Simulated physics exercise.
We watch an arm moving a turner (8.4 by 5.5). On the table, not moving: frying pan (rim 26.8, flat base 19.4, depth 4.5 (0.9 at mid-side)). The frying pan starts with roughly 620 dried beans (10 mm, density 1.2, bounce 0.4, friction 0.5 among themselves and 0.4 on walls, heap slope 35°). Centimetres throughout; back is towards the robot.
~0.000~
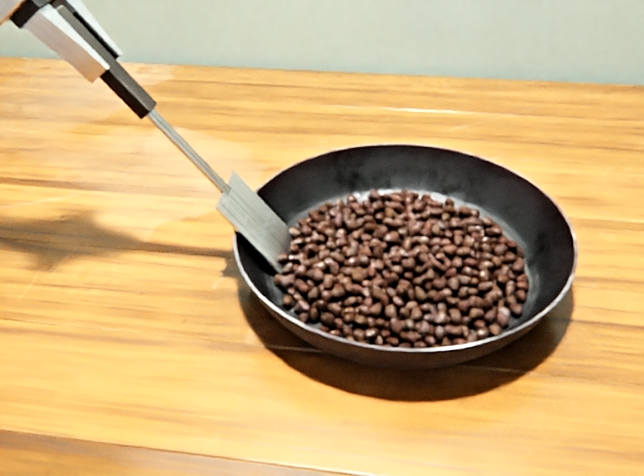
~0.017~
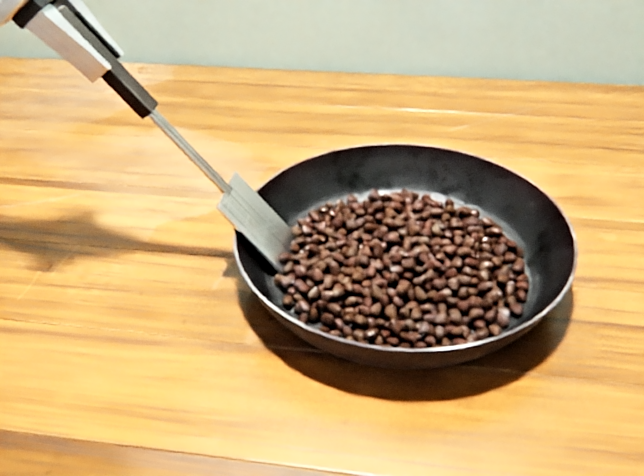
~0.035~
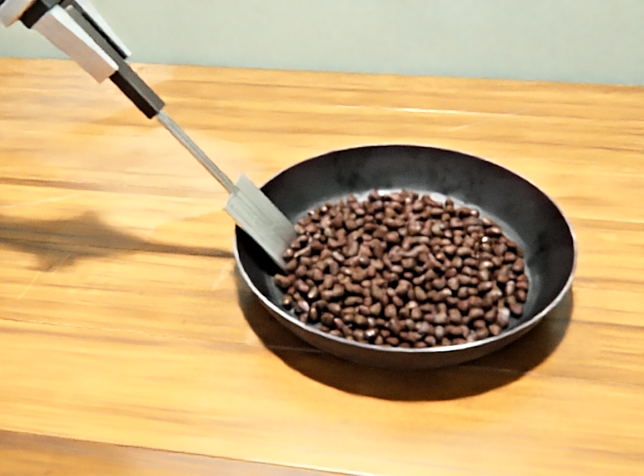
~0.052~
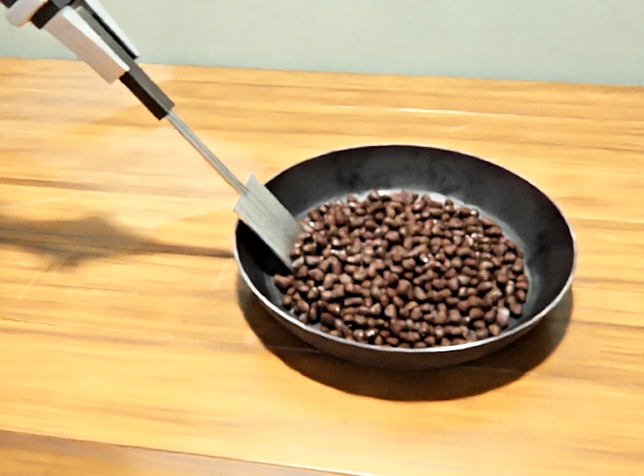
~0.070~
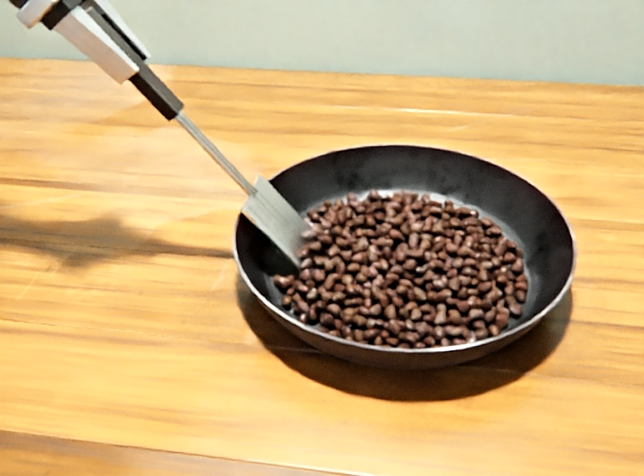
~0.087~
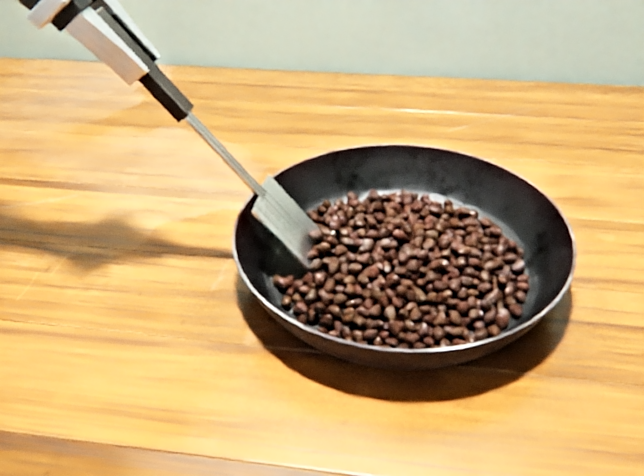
A robot arm held a flat metal turner at the left side of a black frying pan of brown beans and slid it slightly right into them, while the pan stayed still on the wooden table.
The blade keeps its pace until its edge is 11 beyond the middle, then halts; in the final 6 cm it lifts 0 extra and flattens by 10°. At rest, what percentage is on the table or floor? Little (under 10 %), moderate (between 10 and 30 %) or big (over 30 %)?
Share on the table or floor: Little (under 10 %).
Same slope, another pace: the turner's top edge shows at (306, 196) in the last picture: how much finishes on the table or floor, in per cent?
About 15 per cent.
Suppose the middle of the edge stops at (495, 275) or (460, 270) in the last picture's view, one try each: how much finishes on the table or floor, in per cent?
About 0 and 0 per cent.
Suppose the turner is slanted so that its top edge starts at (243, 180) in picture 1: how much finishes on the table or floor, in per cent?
Some 5 per cent.
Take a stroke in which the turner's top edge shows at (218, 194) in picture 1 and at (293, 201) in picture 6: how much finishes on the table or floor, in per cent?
Some 10 per cent.
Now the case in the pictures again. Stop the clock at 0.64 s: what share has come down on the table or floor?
Roughly 5 per cent.
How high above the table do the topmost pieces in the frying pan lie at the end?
Some 6.0 cm.
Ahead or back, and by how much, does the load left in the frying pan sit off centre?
Roughly 3.5 cm ahead.
After 0.23 s, sloping 52°, highest piece 3 above the table; 620 in the frying pan.
After 0.37 s, sloping 49°, highest piece 6 above the table; 620 in the frying pan.
After 0.64 s, sloping 42°, highest piece 6 above the table; 588 in the frying pan, 30 on the table or floor, 2 on the blade or in flight.
After 1.69 s, sloping 42°, highest piece 5 above the table; 588 in the frying pan, 32 on the table or floor.
At rest, 588 in the frying pan, 32 on the table or floor. That is 5 % on the table or floor.
